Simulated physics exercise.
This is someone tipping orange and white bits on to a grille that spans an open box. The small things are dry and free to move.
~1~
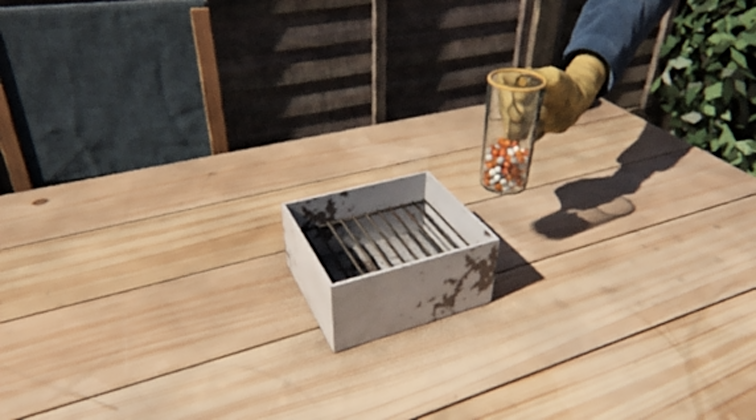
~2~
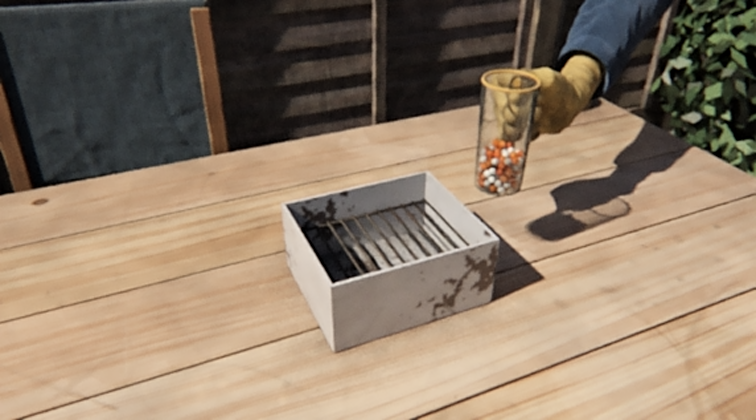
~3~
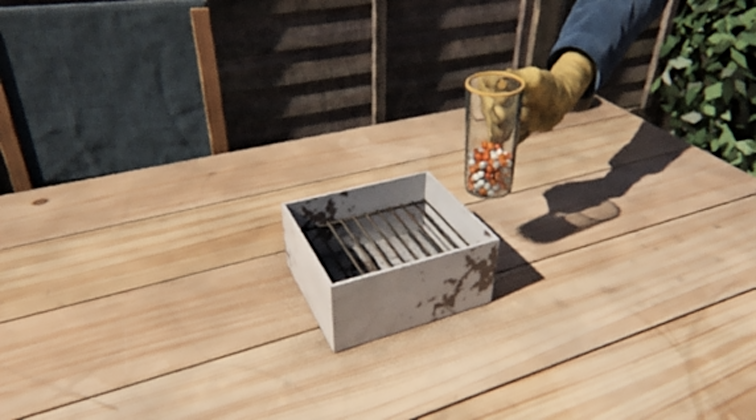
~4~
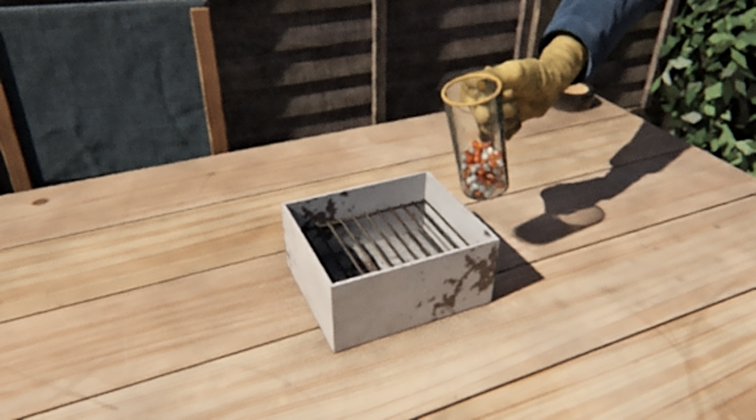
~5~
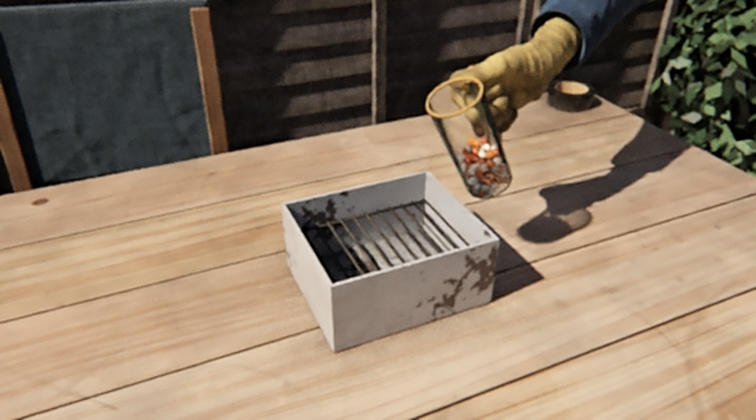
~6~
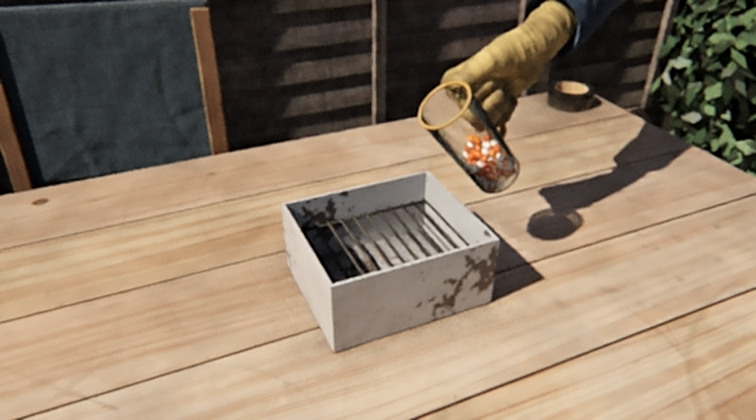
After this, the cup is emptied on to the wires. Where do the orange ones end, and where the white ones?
Orange: They end up below. White: They end up below.
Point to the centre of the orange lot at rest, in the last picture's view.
Near (385, 283).
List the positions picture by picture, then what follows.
The first picture shows cup at (510, 134), upright; rack at (338, 262), 12 wires across; orange sweets at (510, 165), narrower than the gaps; white sweets at (502, 175), narrower than the gaps.
The second picture shows cup at (504, 135), upright; white ones at (497, 176).
The third picture shows cup at (492, 138), tipped 3°; orange ones at (494, 169).
The fourth picture shows cup at (479, 140), tipped 14°; white ones at (487, 169).
The fifth picture shows cup at (473, 142), tipped 26°; orange ones at (480, 170).
The sixth picture shows cup at (473, 142), tipped 38°; rack at (338, 262); orange ones at (486, 166); white ones at (491, 162).
Then, 0.54 s after the last picture, orange ones, all in the cup; white ones, all in the cup.
Then, 1.01 s after the last picture, orange ones, most in the cup, a small part on or over the wires; white ones, nearly all in the cup, a small part on or over the wires.
Then, 1.41 s after the last picture, orange ones, about a quarter on or over the wires, most under the rack; white ones, about a quarter on or over the wires, most under the rack.
At rest, orange ones, all under the rack; white ones, all under the rack.
